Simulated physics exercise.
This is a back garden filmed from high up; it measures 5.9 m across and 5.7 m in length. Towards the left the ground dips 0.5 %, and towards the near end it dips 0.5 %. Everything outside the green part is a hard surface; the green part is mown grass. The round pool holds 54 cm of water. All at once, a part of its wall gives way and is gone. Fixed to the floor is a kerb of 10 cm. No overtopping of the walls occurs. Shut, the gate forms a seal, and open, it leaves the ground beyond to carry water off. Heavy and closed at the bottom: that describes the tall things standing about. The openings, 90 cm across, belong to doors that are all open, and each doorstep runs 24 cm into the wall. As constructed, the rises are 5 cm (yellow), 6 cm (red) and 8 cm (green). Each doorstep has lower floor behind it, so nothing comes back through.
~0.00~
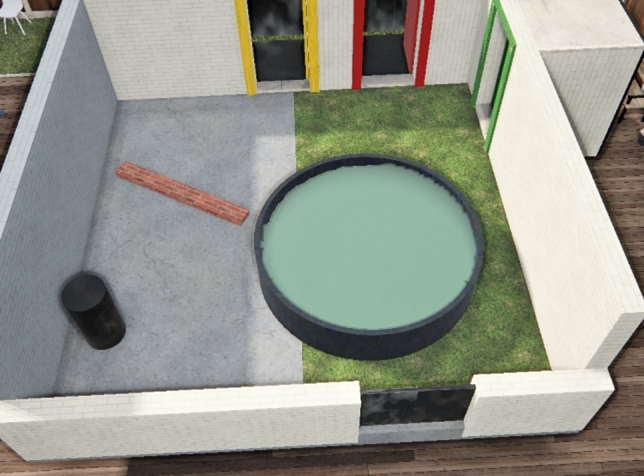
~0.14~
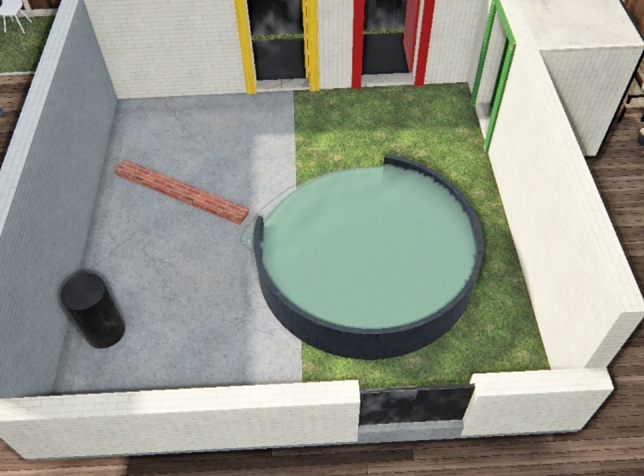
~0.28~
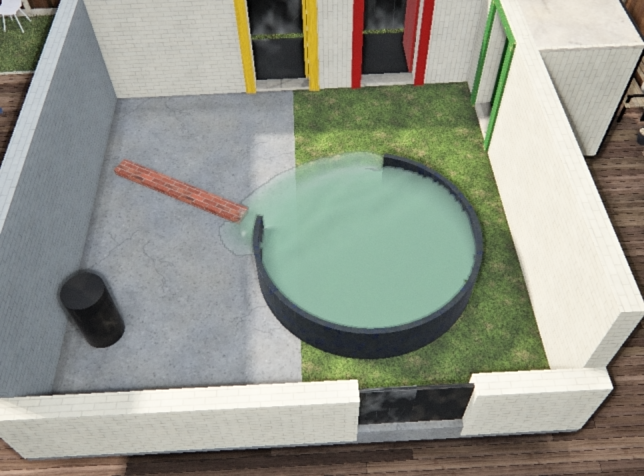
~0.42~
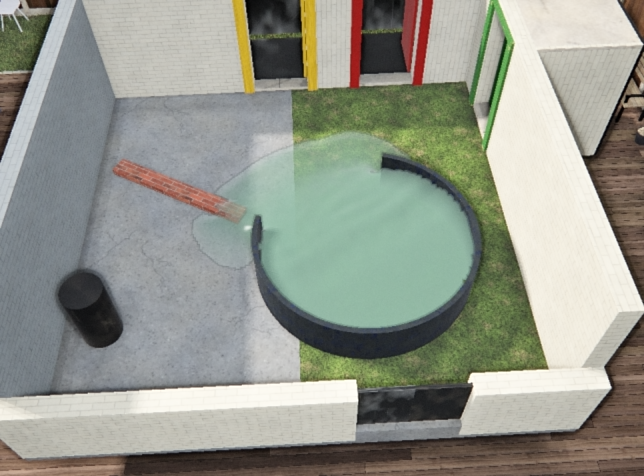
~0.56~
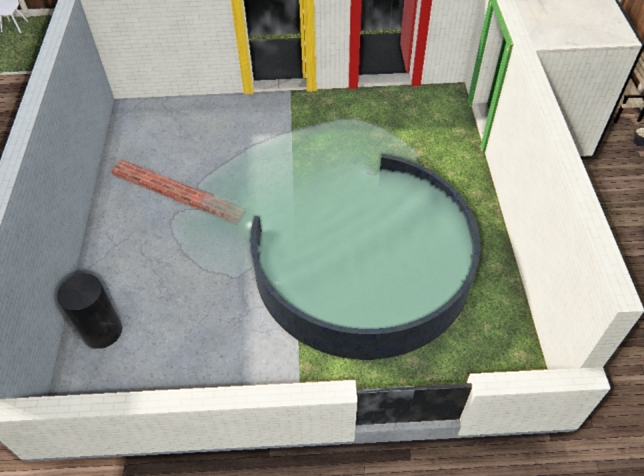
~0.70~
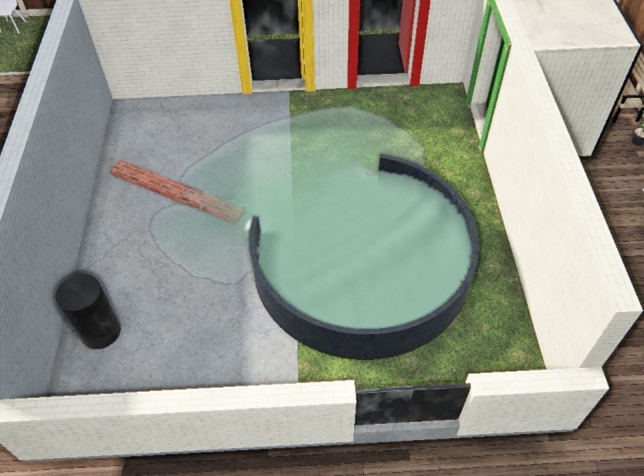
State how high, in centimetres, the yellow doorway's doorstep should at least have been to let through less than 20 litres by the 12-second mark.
At least some 19 cm.
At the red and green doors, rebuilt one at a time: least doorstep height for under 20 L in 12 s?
About 8.0 cm at red and 7.5 cm at green.
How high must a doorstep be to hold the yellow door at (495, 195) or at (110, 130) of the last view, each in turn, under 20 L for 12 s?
Around 8.0 and 33 cm respectively.
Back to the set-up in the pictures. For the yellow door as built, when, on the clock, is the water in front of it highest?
The depth peaks at about 2.6 seconds.
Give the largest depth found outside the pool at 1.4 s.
Max depth: Near 24 cm.
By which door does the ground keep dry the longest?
Green door.
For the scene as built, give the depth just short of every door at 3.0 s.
Depth at yellow 21 cm, at red 11 cm, at green 0 cm.
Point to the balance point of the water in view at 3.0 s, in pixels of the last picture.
The water is centred near (274, 187).
After 1.4 s water covers 45 % of the floor, deepest (24 cm) near (289, 201); 14 cm at the yellow door, 2 litres in over its 5 cm doorstep.
After 3.0 s water covers 60 % of the floor, deepest (38 cm) near (113, 103); 21 cm at the yellow door, 148 litres in over its 5 cm doorstep.
After 12.0 s water covers 95 % of the floor, deepest (14 cm) near (483, 404); 8 cm at the yellow door, 383 litres in over its 5 cm doorstep.
At the yellow door as built, the water arrived by 1.1 s and peaked near 23 cm at 2.6 s.
With a doorstep of 15.5 cm, 54 litres would have come in within the 12 s; with 21 cm, 11 litres. So under 20 litres takes about 19 cm.
